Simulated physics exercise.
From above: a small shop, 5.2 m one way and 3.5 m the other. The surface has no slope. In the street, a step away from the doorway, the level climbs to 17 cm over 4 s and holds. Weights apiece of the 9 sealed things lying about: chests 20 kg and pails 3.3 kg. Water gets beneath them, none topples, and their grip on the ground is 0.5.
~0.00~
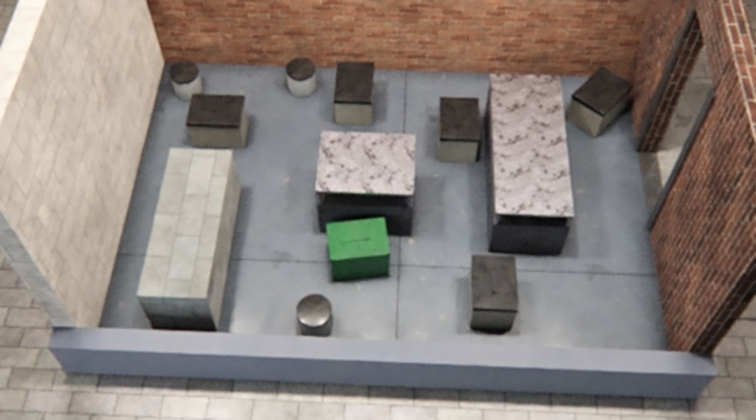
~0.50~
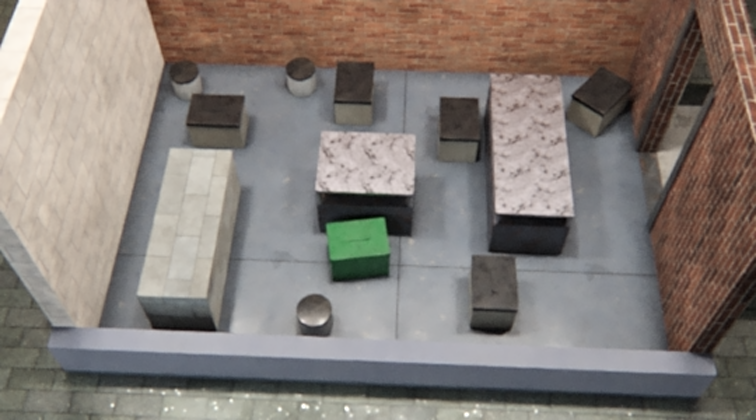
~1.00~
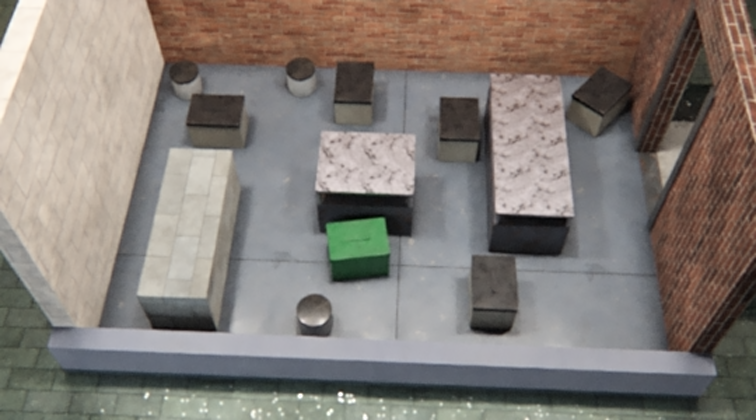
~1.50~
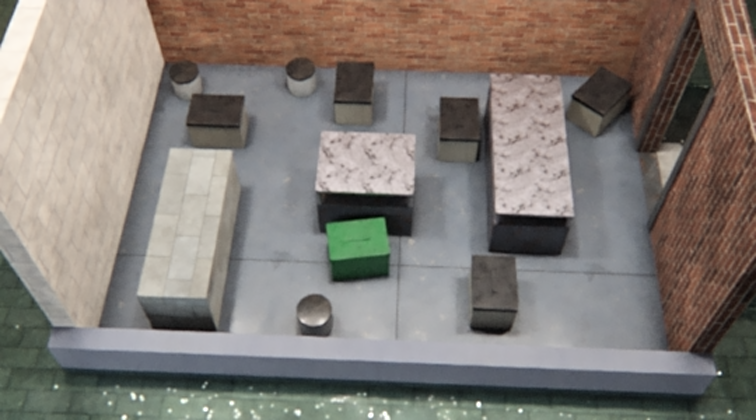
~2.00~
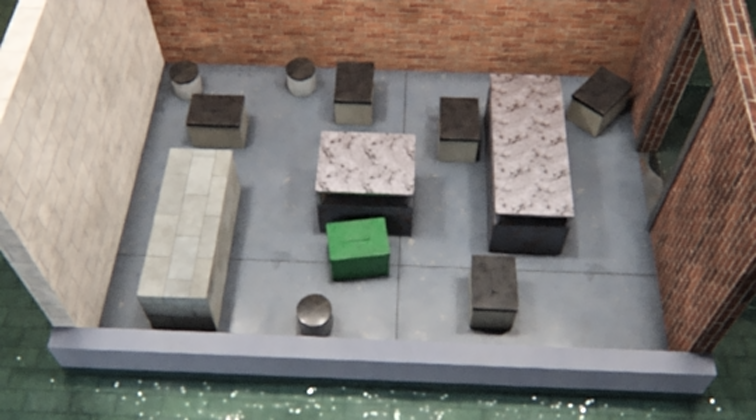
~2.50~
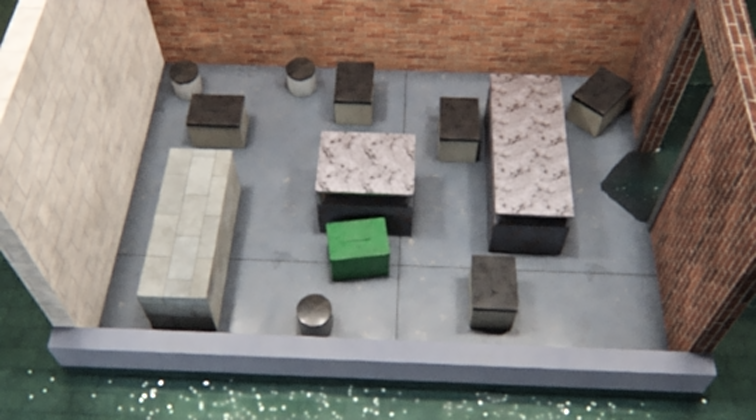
At first, a green chest, dark-topped boxes and small round pails stand among long blocks on a dry grey shop floor, with bare paving outside. Then green water covers the paving and deepens in colour, and finally a dark patch spreads in through the right-hand doorway while every object stays still.
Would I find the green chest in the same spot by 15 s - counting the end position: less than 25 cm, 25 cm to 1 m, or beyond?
Green chest barely shifts.
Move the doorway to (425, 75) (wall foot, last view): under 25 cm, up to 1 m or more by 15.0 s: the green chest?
Then the green chest holds its place.
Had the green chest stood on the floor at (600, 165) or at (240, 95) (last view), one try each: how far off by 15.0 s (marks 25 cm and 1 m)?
In turn: It gets carried off; it stays put.
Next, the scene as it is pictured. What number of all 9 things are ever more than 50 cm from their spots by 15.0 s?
I count 2.
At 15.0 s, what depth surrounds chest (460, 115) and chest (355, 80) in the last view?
Roughly 6 and 4 cm.
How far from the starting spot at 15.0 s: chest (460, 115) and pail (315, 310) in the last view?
In turn: 0 cm, 150 cm.
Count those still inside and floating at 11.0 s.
I count 1.
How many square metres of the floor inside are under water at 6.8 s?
Roughly 6.0 m2.
After 3.5 s the green chest is near (358, 239), 0.0 m from its start, aground; 0 afloat.
After 6.8 s the green chest is near (358, 239), 0.0 m from its start, aground; 1 afloat.
After 11.0 s the green chest is near (358, 239), 0.0 m from its start, aground; 1 afloat.
After 15.0 s the green chest is near (358, 239), 0.0 m from its start, aground; 2 afloat.
